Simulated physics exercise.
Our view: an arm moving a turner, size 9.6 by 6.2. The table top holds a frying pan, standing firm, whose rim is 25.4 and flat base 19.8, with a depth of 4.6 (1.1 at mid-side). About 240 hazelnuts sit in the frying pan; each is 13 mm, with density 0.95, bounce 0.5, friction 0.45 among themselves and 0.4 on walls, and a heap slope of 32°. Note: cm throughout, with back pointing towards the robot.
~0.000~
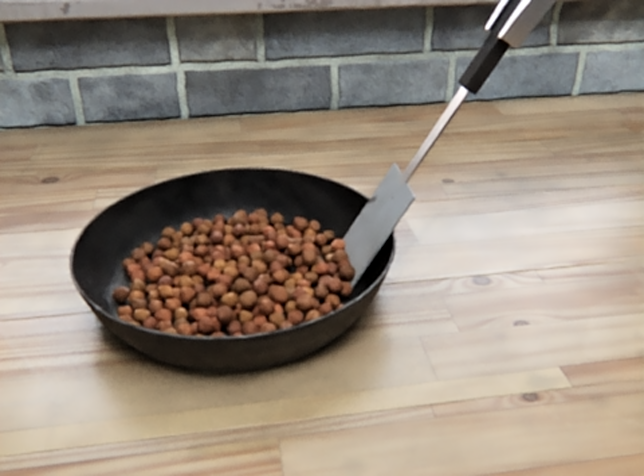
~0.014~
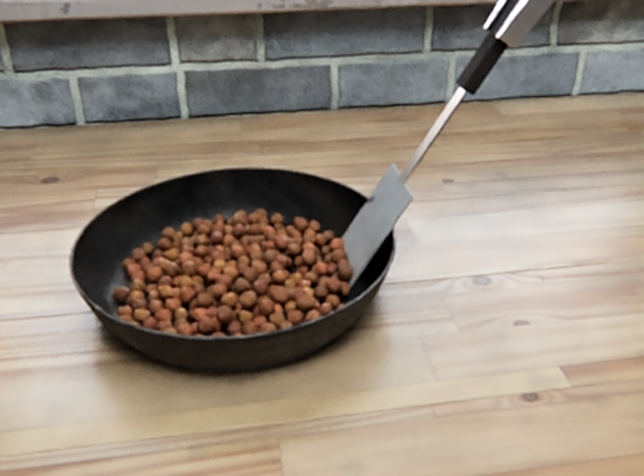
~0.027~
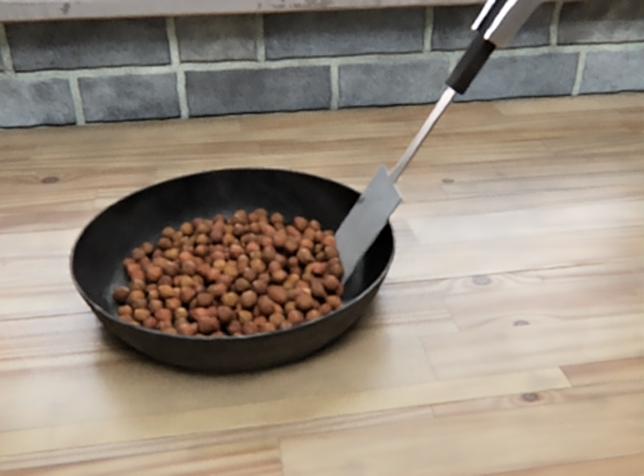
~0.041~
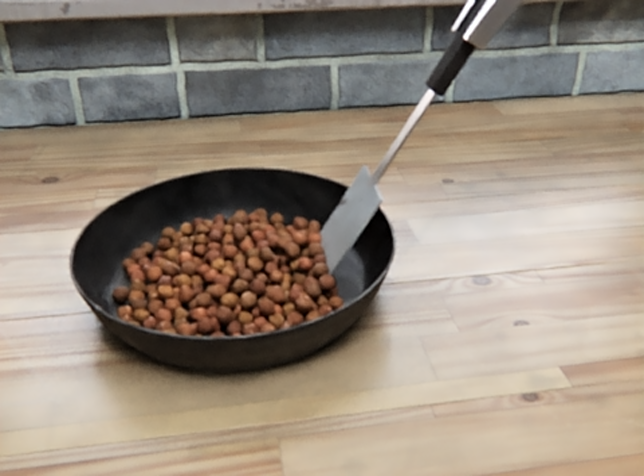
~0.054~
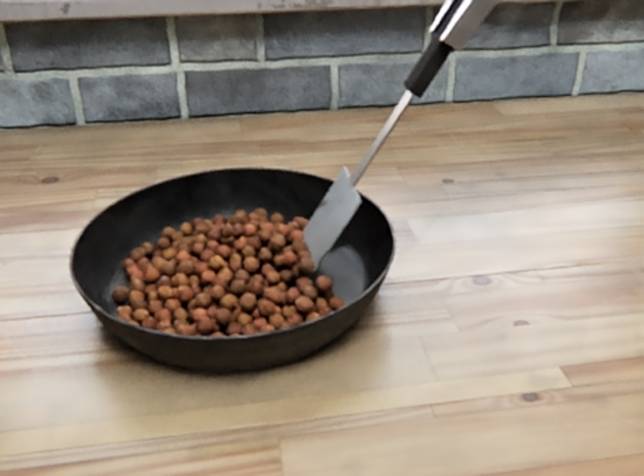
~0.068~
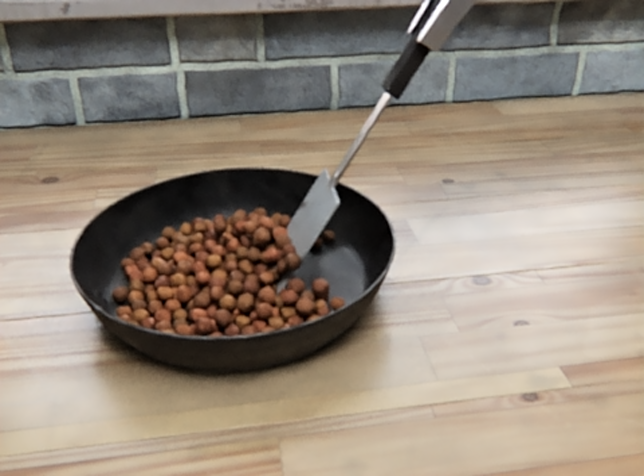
On a wooden counter by a grey brick wall, a metal turner slid leftward through a black frying pan of round brown nuts, pushing some aside and baring a patch of the pan's right side.
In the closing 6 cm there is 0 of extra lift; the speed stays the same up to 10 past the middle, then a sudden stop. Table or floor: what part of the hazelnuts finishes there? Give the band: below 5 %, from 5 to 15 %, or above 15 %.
Band: Above 15 %.
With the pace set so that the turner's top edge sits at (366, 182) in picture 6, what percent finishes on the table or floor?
Near 10 in a hundred.
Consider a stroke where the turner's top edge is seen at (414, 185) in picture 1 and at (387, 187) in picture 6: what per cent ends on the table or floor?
It comes to something like 5 %, give or take.
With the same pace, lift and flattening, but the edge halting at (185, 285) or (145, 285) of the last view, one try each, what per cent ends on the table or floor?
First try about 5 percent, second about 5 percent.
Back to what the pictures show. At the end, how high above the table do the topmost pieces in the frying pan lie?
Near 4.0 centimetres high.
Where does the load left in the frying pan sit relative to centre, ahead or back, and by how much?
Forward offset: Roughly 3.0 cm.
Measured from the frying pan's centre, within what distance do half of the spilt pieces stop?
About 28 centimetres.
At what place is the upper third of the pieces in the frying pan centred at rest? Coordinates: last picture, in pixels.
Somewhere around (158, 281) in the last picture.
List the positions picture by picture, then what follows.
Turner top edge at (405, 179), sloping 59°; upper third of the load around (242, 264), from x 120 to 350, top at y 215; 236 in the frying pan, in the first picture.
Turner top edge at (403, 179), sloping 59°; upper third of the load around (242, 264), from x 120 to 345, top at y 215, in the second picture.
Turner top edge at (392, 180), sloping 59°; upper third of the load around (243, 263), from x 120 to 340, top at y 215, in the third picture.
Turner top edge at (373, 181), sloping 59°; upper third of the load around (247, 263), from x 120 to 345, top at y 215, in the fourth picture.
Turner top edge at (353, 183), sloping 59°; upper third of the load around (248, 262), from x 120 to 345, top at y 215, in the fifth picture.
Turner top edge at (332, 185), sloping 59°; upper third of the load around (244, 260), from x 120 to 345, top at y 215; 236 in the frying pan, in the sixth picture.
After 0.10 s, sloping 59°, highest piece 6 above the table; 236 in the frying pan.
After 0.13 s, sloping 59°, highest piece 8 above the table; 236 in the frying pan.
After 0.35 s, sloping 59°, highest piece 11 above the table; 185 in the frying pan, 24 on the table or floor, 27 on the blade or in flight.
After 1.40 s, sloping 59°, highest piece 4 above the table; 184 in the frying pan, 52 on the table or floor.
At rest, 184 in the frying pan, 52 on the table or floor. That is 22 % on the table or floor.
